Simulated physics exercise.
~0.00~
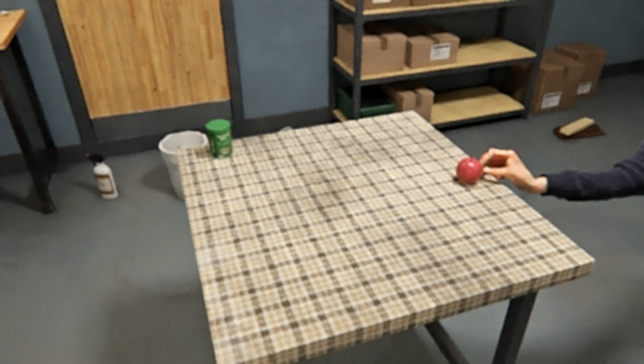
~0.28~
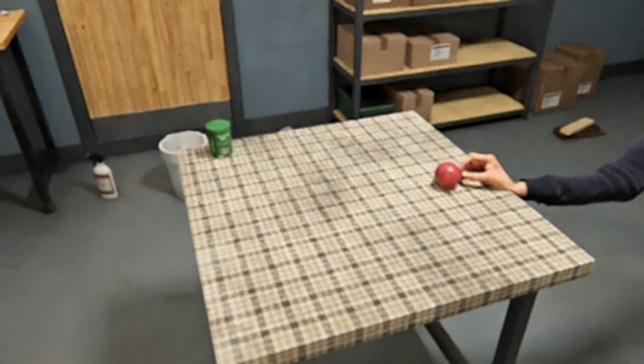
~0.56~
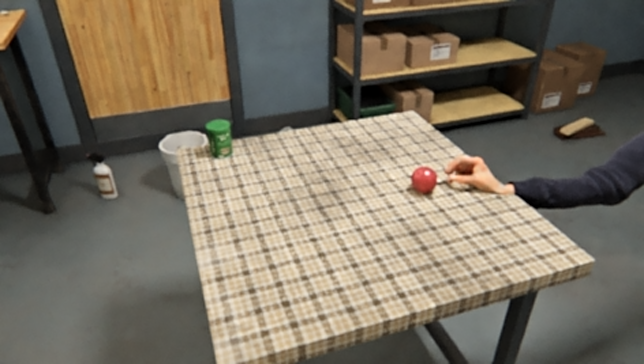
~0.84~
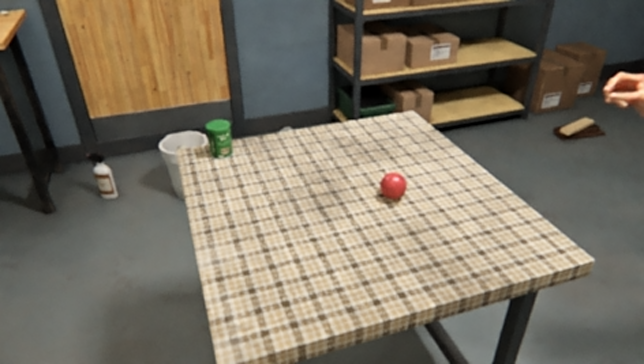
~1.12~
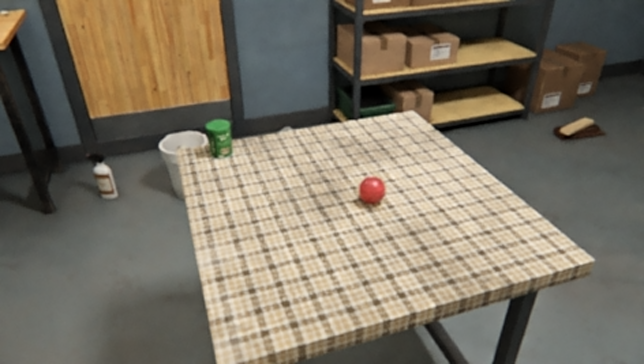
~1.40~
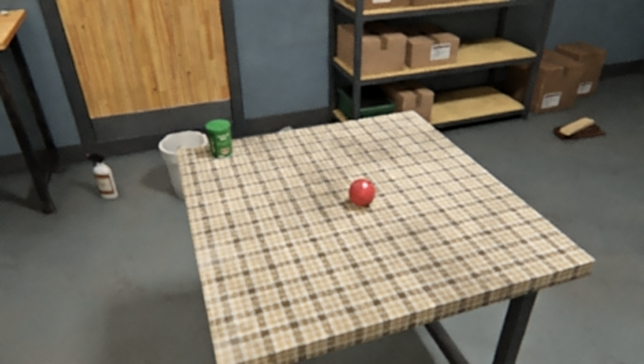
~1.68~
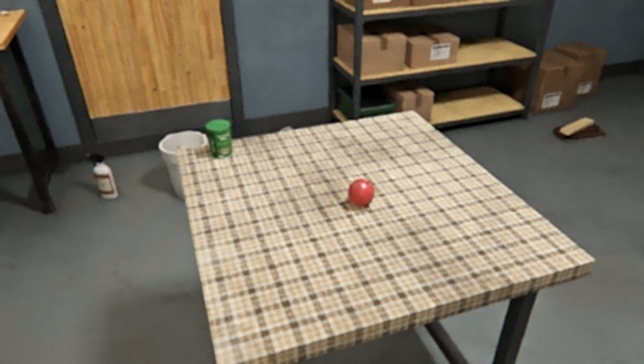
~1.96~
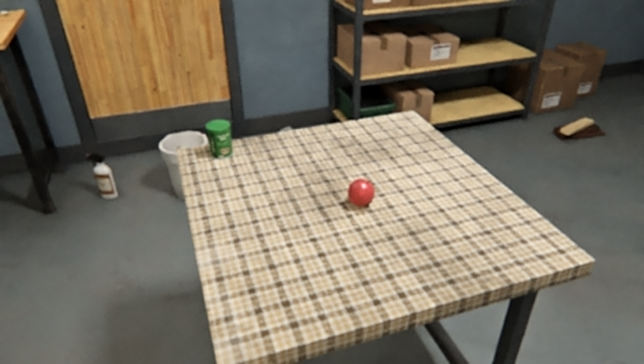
At first, a hand in a dark sleeve reaches in from the right and holds a red apple near the right edge of a table with a checked cloth pattern, while a green tin stands at the far left corner. The hand pushes the apple leftward across the top. It then lets go and draws back out to the right as the apple keeps rolling left on its own. The apple slows near the middle of the table and stops. It ends at rest there, still on the table, with the green tin unmoved.
